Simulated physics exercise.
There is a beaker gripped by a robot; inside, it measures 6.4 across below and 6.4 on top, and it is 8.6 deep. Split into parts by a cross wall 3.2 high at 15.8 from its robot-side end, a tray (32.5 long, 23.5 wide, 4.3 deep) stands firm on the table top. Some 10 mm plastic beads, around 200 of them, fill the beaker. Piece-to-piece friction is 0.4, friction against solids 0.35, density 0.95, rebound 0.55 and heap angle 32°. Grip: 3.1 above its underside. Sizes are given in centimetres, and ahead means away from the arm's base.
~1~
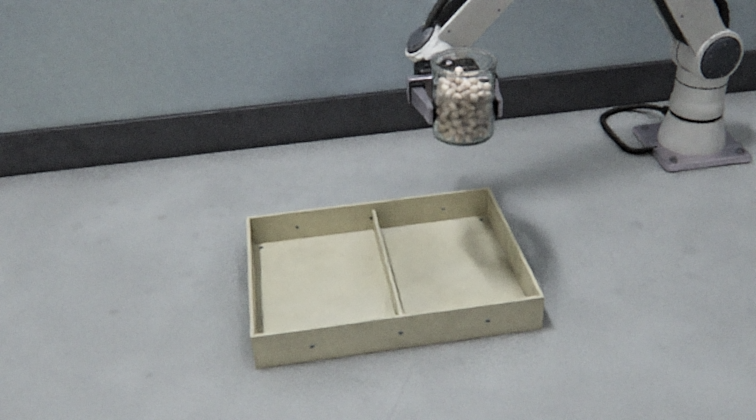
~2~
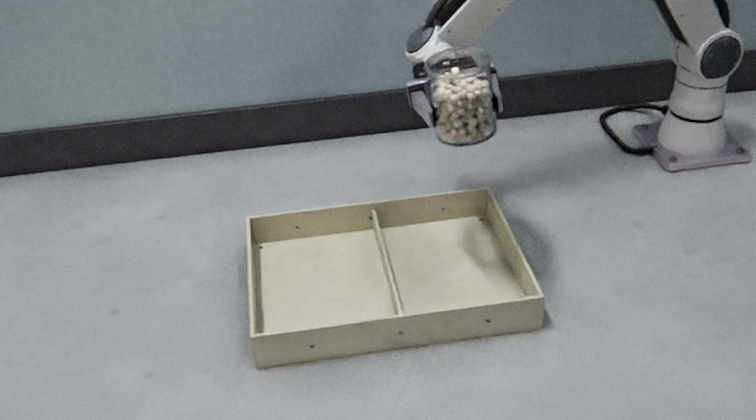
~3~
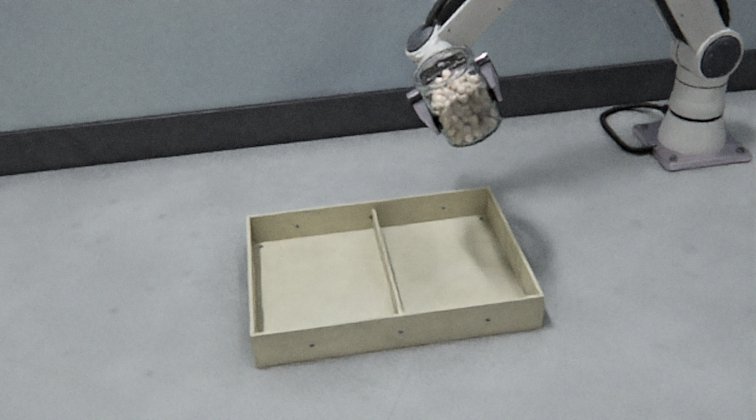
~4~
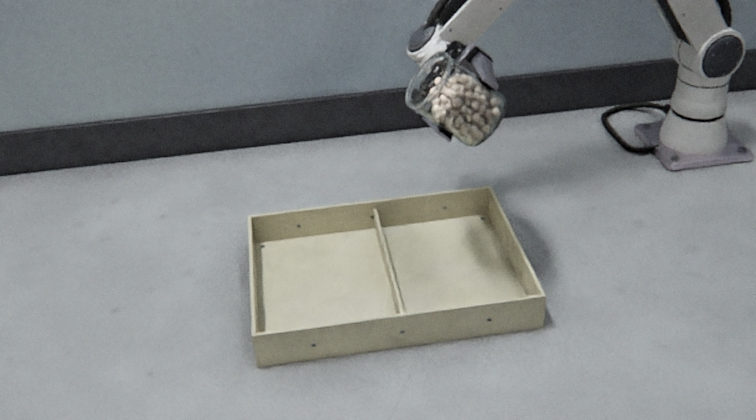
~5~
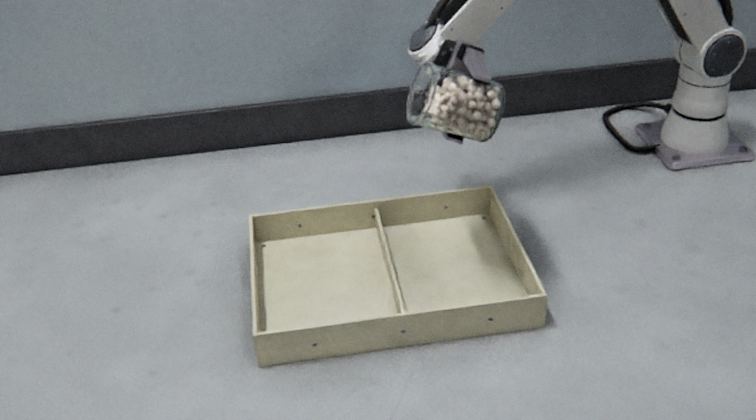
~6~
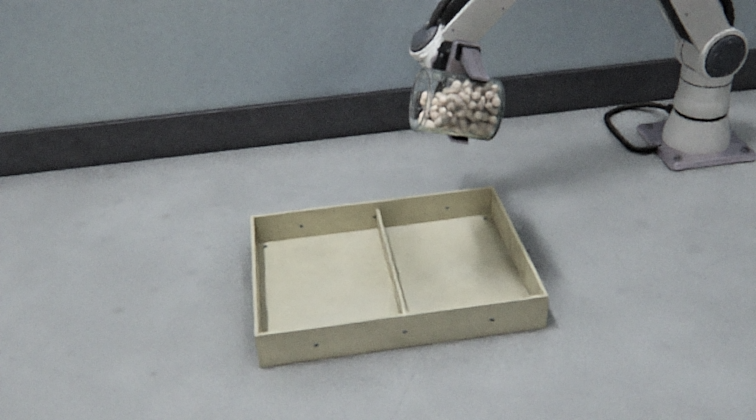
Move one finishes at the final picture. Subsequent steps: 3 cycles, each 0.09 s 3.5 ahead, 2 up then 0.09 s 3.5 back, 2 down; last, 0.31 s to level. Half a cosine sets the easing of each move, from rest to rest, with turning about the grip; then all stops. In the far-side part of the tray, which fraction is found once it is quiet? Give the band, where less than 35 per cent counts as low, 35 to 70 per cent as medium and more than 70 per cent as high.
High.
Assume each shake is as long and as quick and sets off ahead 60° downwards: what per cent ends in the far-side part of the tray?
Some 20 in a hundred.
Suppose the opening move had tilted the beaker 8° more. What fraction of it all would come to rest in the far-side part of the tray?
Then something close to 90 in a hundred.
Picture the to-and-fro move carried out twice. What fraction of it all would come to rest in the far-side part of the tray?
It would be near 75 per cent.
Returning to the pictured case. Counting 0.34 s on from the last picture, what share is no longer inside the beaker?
70 %.
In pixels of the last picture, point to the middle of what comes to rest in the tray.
At about (310, 286).
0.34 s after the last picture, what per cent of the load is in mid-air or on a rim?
About 9 per cent.
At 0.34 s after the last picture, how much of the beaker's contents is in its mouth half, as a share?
Something near 95 per cent is there.
Then, 0.34 s later, tilted 74° forward, highest piece 25 above the table; 119 in the far-side part, 58 in the beaker, 2 in the robot-side part, 18 in flight or on a rim.
Then, 0.68 s later, tilted 43° forward, highest piece 25 above the table; 154 in the far-side part, 26 in the beaker, 9 in the robot-side part, 4 on the table or floor, 4 in flight or on a rim.
Then, 1.05 s later, level, highest piece 23 above the table; 157 in the far-side part, 26 in the beaker, 9 in the robot-side part, 5 on the table or floor.
Then, 2.10 s later, level, highest piece 23 above the table; 157 in the far-side part, 26 in the beaker, 9 in the robot-side part, 5 on the table or floor.
At rest, 157 in the far-side part, 26 in the beaker, 9 in the robot-side part, 5 on the table or floor. That is 80 % in the far-side part of the tray.
